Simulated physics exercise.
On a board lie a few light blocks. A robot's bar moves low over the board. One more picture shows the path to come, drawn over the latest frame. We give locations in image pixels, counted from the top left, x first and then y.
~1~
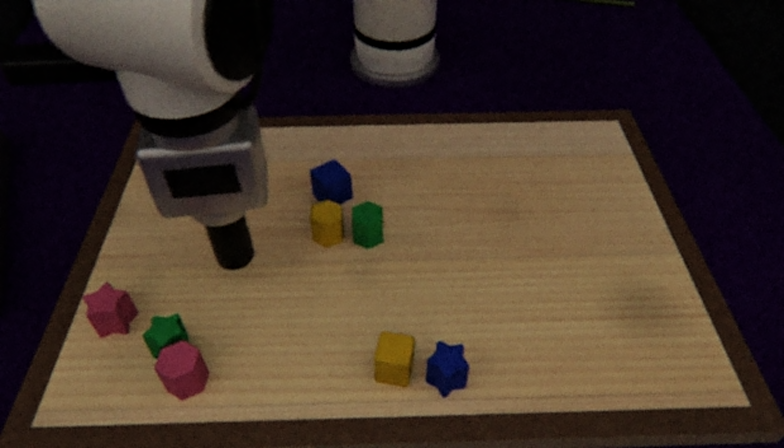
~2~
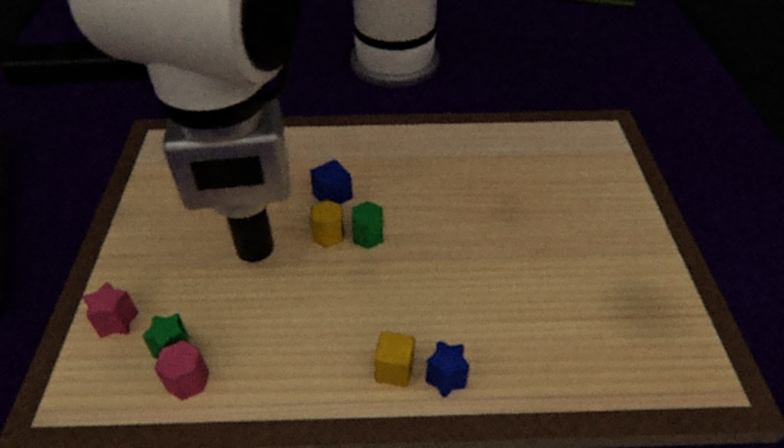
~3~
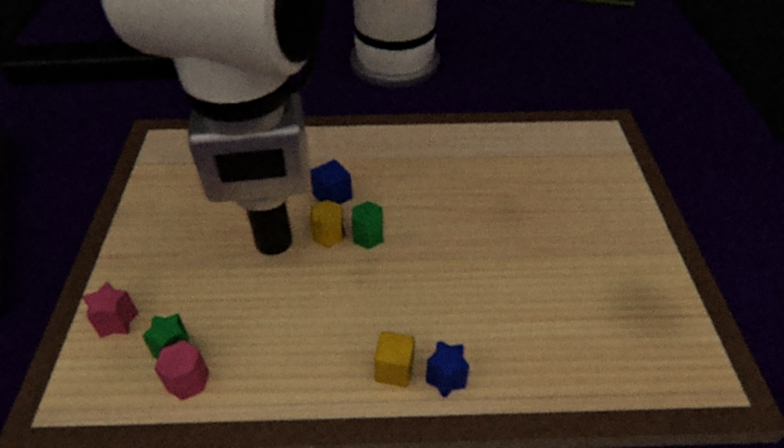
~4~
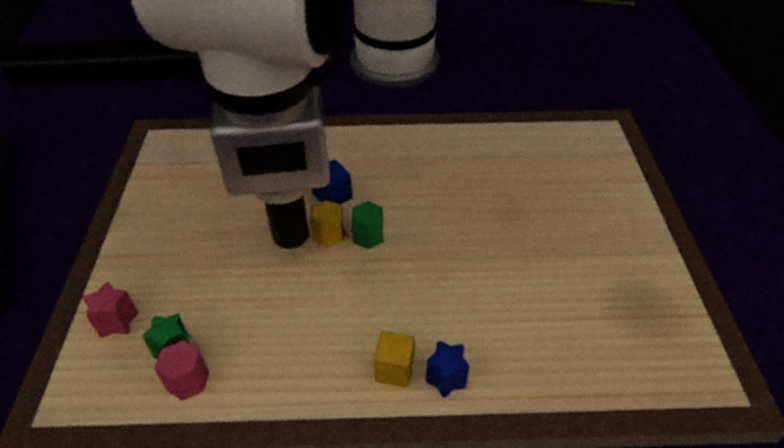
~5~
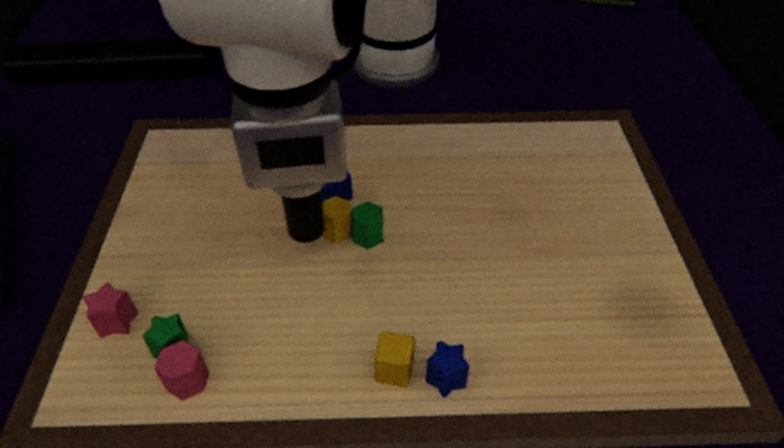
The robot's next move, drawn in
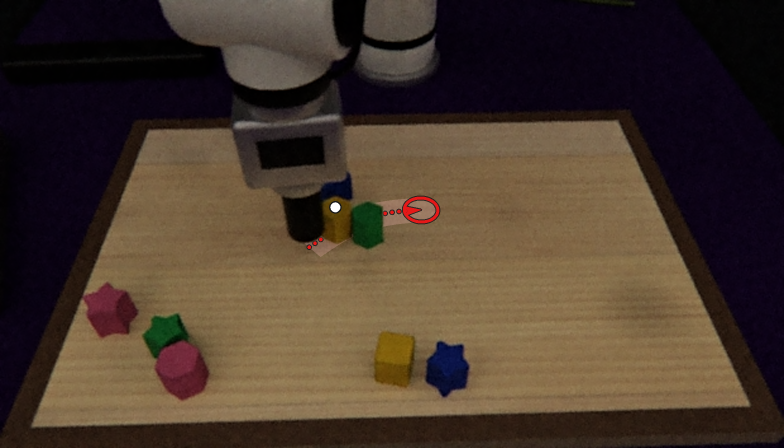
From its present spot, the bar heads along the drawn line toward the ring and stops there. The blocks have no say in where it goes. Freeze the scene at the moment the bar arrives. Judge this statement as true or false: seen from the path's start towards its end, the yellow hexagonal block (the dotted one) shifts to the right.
The statement is false.
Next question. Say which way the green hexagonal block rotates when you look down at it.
The sense of turning is clockwise.
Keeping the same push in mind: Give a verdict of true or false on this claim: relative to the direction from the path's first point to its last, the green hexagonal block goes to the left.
This is false.
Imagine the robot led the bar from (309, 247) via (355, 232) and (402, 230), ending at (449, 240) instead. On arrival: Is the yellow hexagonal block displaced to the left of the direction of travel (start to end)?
Final answer: Yes.
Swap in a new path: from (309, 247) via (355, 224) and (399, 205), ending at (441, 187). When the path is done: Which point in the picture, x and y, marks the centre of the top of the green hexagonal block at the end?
So, by the moment the path ends, you'll find the top centre of the green hexagonal block at (401, 206).
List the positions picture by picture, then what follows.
In the first frame, lower end of the bar (235, 256), tops of blocks, blue four-sided block (330, 172), yellow hexagonal block (326, 211), green hexagonal block (367, 213).
In the second frame, bar (255, 249), blocks as before.
In the third frame, bar (274, 242), blocks as before.
In the fourth frame, bar (291, 236), blocks as before.
In the fifth frame, bar (306, 230), blue four-sided block hidden, yellow hexagonal block (335, 207), green hexagonal block (367, 213).
The drawn path runs from (309, 247) through (343, 227) and (381, 214) to (421, 210); the dot is on the yellow hexagonal block.
What follows on the original path. One third of the way, bar (342, 209); yellow hexagonal block (368, 188), turned 20° clockwise; green hexagonal block (381, 210), turned 45° clockwise.
Two thirds of the way, bar (381, 197); yellow hexagonal block (399, 172); green hexagonal block (399, 211), turned 100° clockwise.
At the end, bar (422, 192); blue four-sided block not moved; yellow hexagonal block (413, 165), turned 35° anticlockwise; green hexagonal block (408, 211), turned 140° clockwise.
